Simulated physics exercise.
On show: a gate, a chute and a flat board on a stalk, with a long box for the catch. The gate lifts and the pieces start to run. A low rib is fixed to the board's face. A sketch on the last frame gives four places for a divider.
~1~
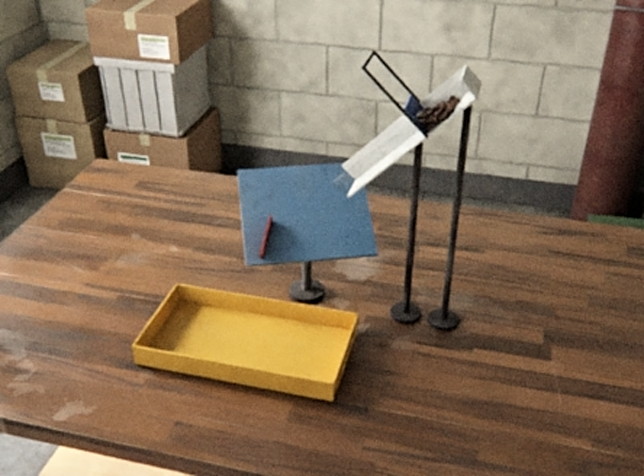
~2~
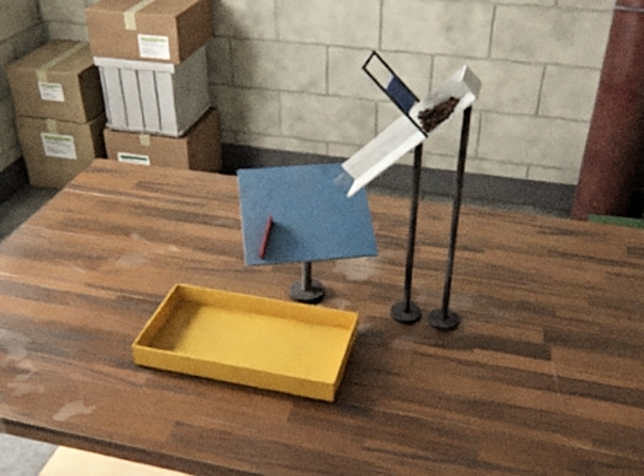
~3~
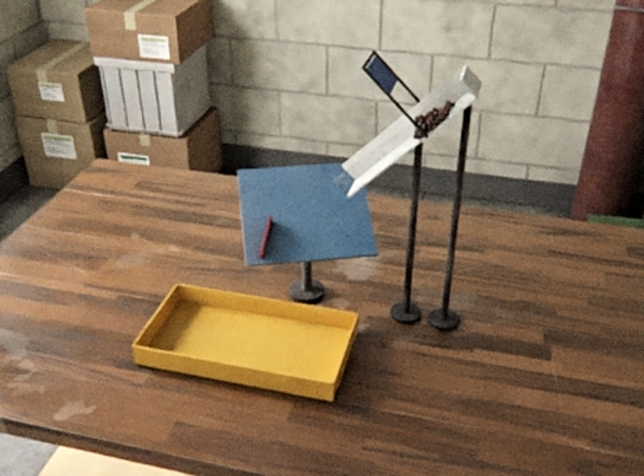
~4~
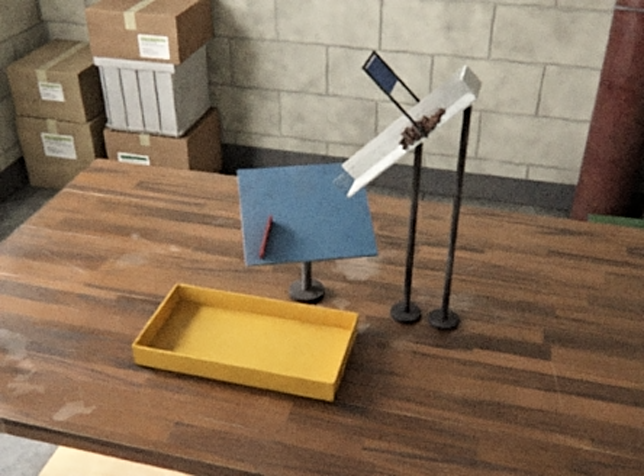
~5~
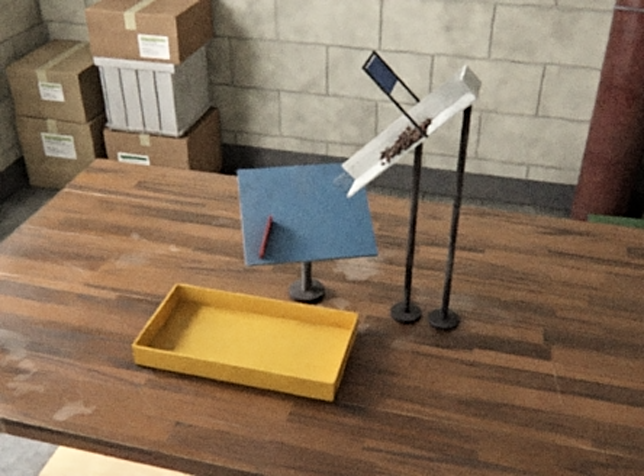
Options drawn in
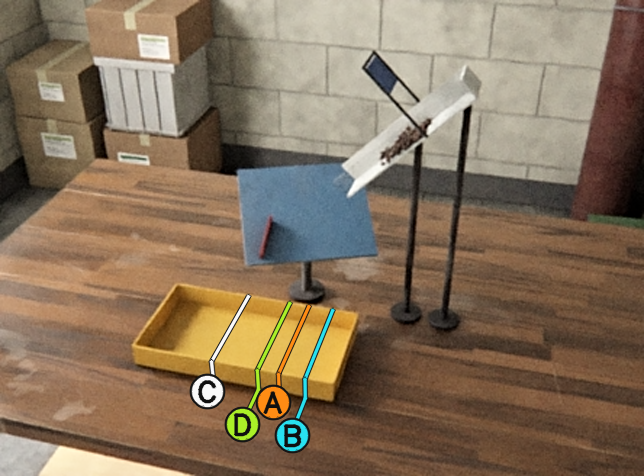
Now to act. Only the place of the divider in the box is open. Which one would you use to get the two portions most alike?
Take D.
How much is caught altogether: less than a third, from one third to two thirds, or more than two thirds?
It is more than two thirds.
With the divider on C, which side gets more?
More lands on the right.
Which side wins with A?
Left.
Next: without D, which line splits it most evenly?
The answer is A.
On the marked copy, line A crosses the front rim at (278, 373); line B crosses the front rim at (305, 378); line C crosses the front rim at (211, 360); line D crosses the front rim at (257, 369).
With A, of what is caught, most on the left of the divider, about a quarter on the right.
With B, of what is caught, nearly all on the left of the divider, a small part on the right.
With C, of what is caught, a small part on the left of the divider, most on the right.
With D, of what is caught, about half on the left of the divider, about half on the right.
